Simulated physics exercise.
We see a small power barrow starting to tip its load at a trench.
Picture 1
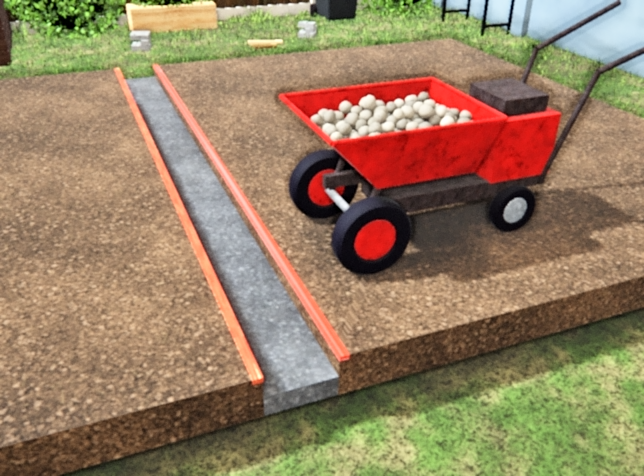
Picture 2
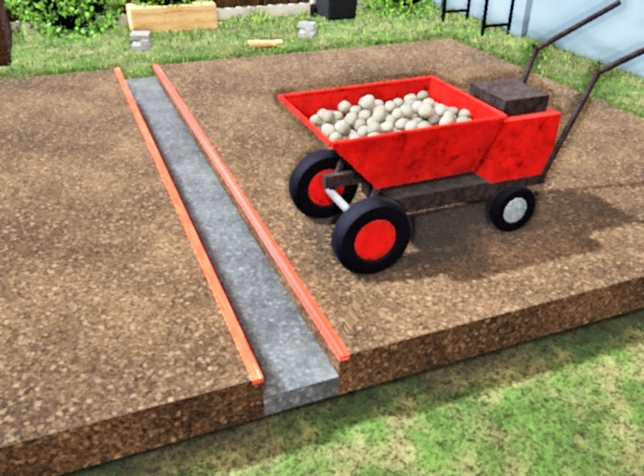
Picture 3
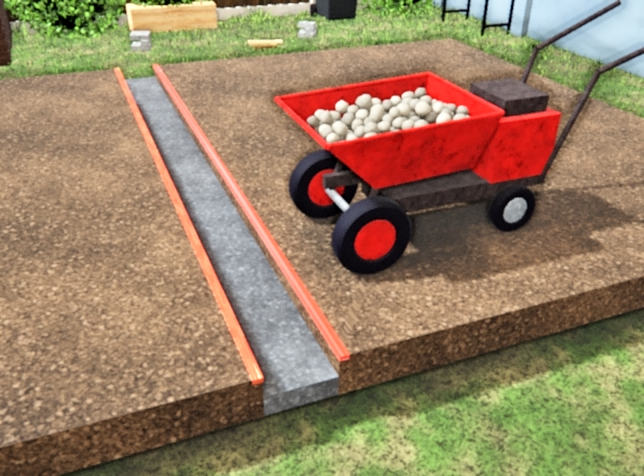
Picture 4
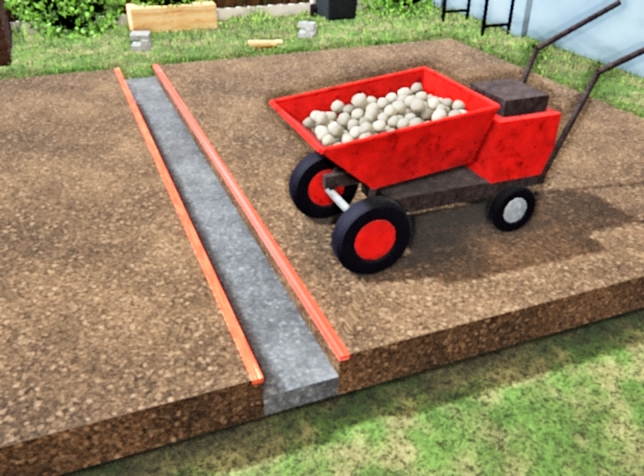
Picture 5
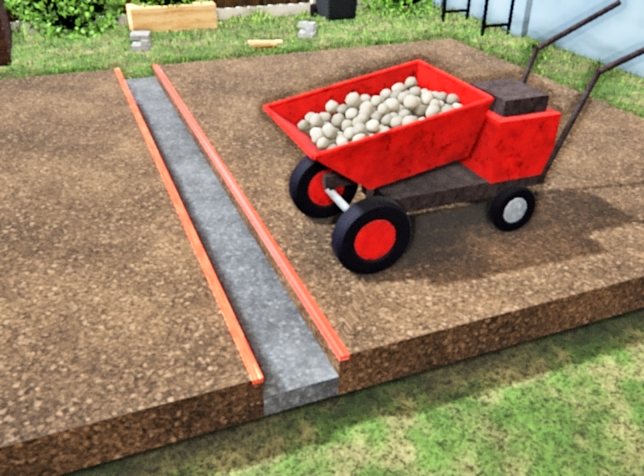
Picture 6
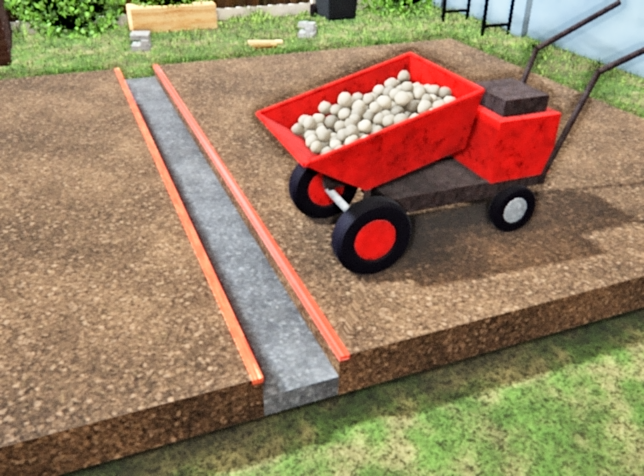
A red power barrow loaded with pale, rounded pebbles stood beside a shallow, grey-bottomed trench edged with orange strips, and its skip slowly tilted forward to the left while the wheels stayed still.
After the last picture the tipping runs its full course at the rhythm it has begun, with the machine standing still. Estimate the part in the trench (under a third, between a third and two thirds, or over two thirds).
The trench takes from one third to two thirds.
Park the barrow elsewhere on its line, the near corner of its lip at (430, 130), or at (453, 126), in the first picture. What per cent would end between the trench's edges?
The first gives 50 %, the second 40 %.
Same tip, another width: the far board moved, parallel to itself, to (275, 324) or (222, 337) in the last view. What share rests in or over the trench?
First some 0, then 60 per cent.
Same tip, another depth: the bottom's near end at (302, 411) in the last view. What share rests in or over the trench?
Near 50 %.
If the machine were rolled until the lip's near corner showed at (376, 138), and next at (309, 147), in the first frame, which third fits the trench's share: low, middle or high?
First beyond two thirds, then under a third.
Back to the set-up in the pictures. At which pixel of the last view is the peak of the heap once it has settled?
Around (177, 250).
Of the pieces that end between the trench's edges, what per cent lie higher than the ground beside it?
It comes to 15 per cent or so.
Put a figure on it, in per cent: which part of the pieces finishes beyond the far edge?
About 55 per cent.
Just after the last frame, skip tipped steeply; every one in the skip.
A moment on, skip tipped steeply; roughly half in the skip; roughly a quarter in or heaped over the trench; roughly a quarter beyond it; just a few falling.
Further on, skip tipped right over; just a few in the skip; roughly half in or heaped over the trench; roughly half beyond it.
When it is over, skip tipped right over; just a few in the skip; roughly half in or heaped over the trench; roughly half beyond it.
